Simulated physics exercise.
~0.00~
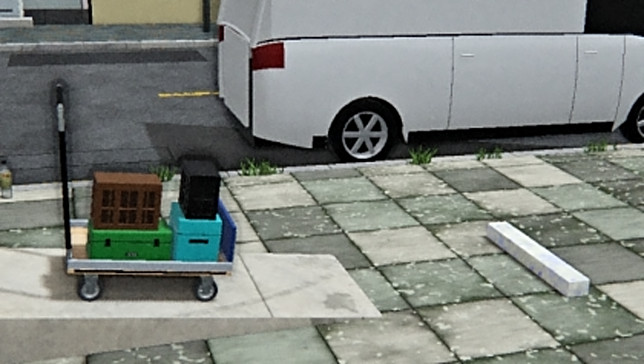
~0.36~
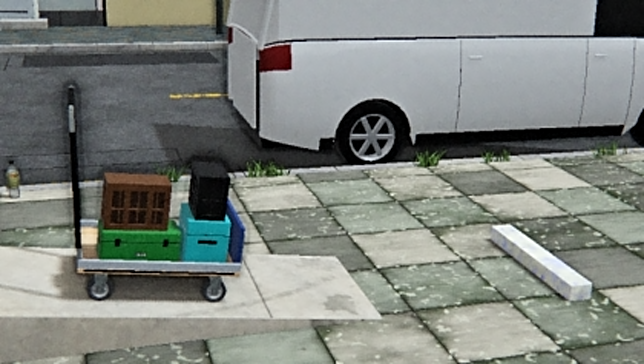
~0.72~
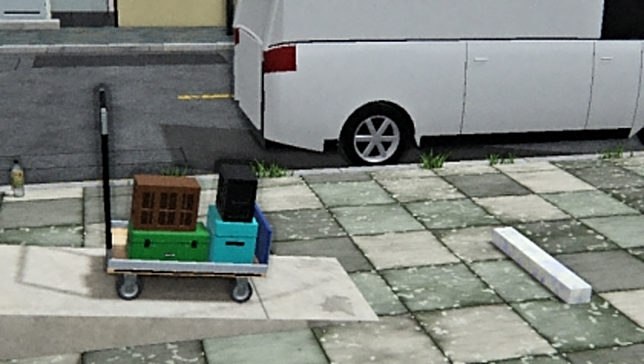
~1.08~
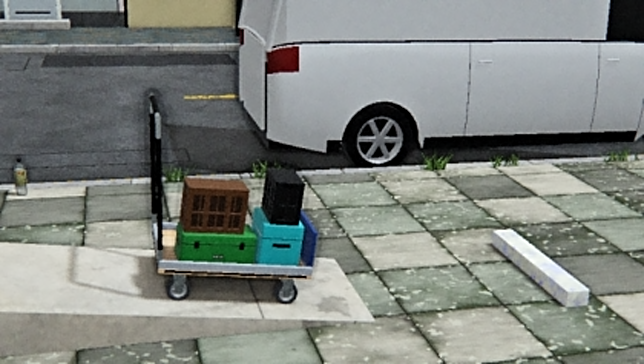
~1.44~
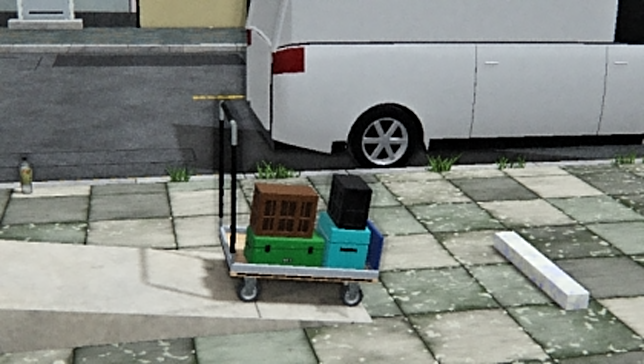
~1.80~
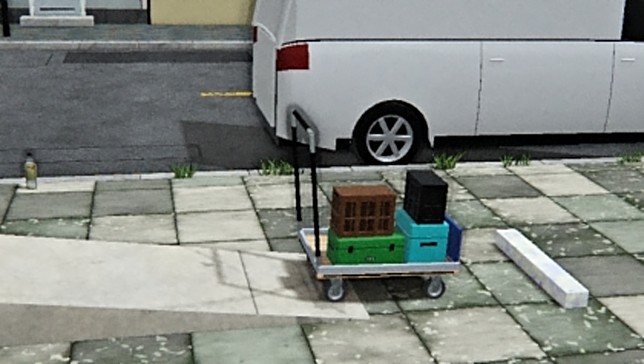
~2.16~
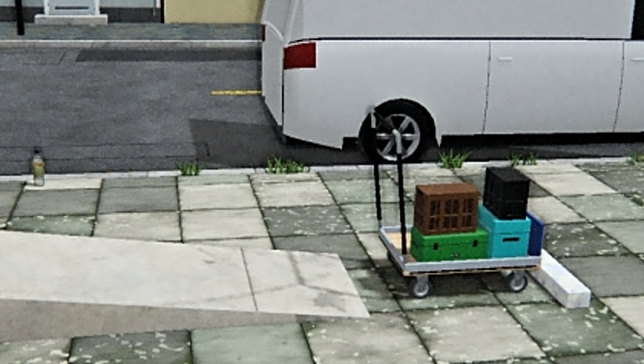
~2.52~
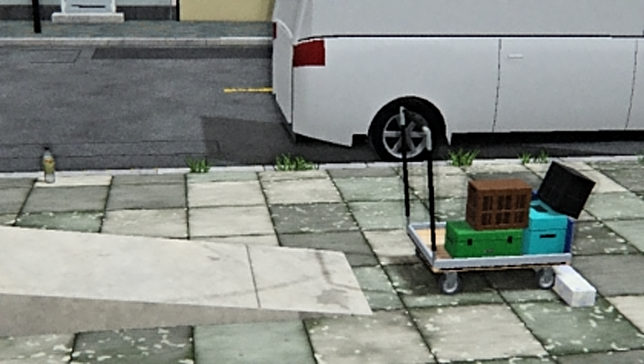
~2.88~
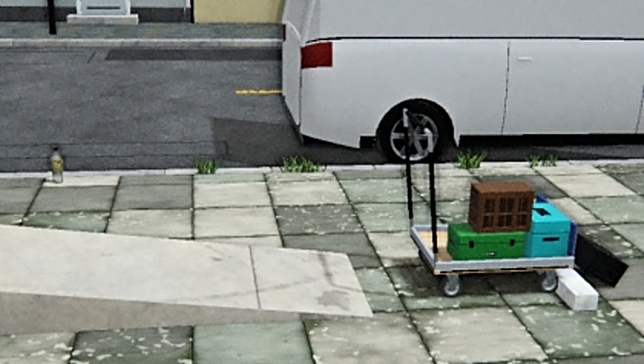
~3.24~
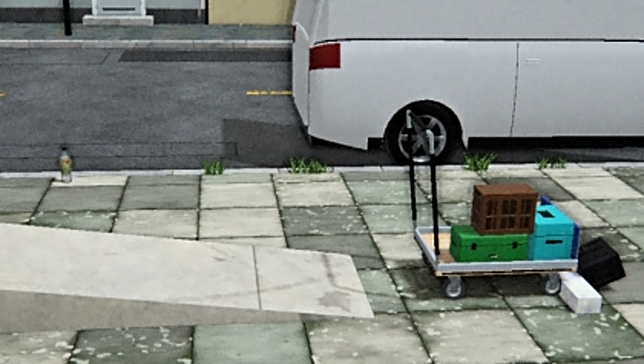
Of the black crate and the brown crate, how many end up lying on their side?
One of them does. The black crate ends on its side off the trolley, while the brown crate stays upright.
